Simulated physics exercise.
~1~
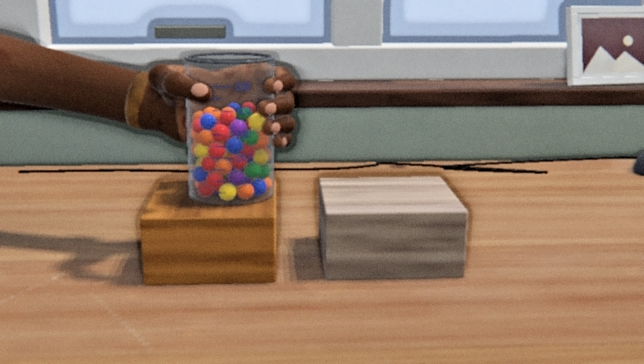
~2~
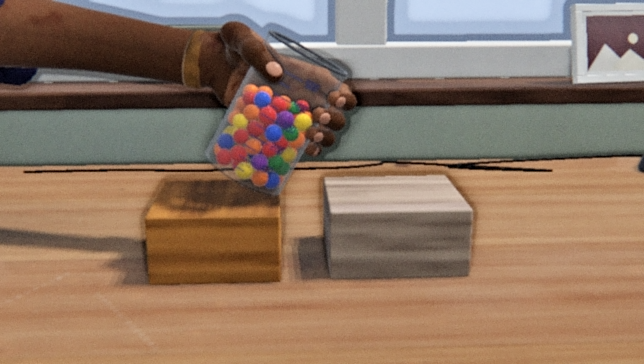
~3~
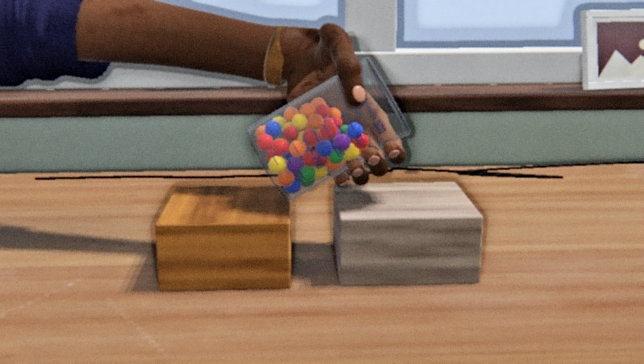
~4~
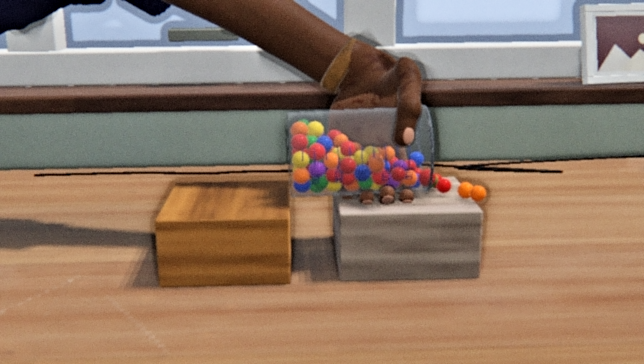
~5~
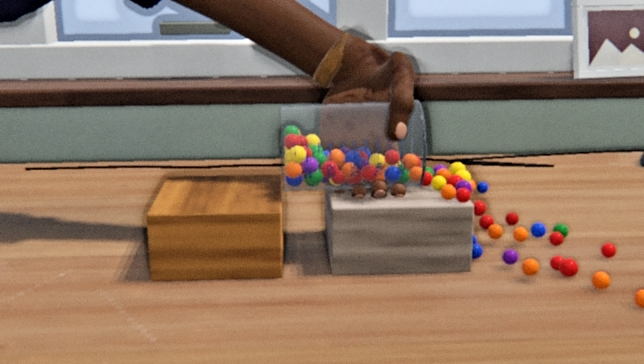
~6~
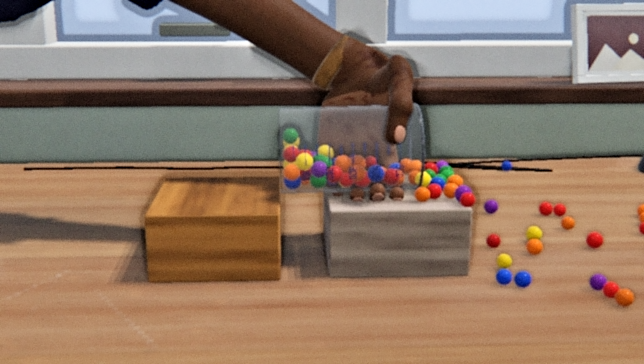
At the start, a hand holds a clear container filled with colorful gumballs upright on a brown wooden block, with a gray block to its right. The hand lifts the container and tilts it toward the right, with the gumballs still inside. It tips further as it moves over the gray block, until it lies nearly flat there and the first few gumballs slip out. More then tumble past the block and scatter across the wooden tabletop to the right. At the end, the hand holds the container on its side on the gray block, with about half the gumballs out.
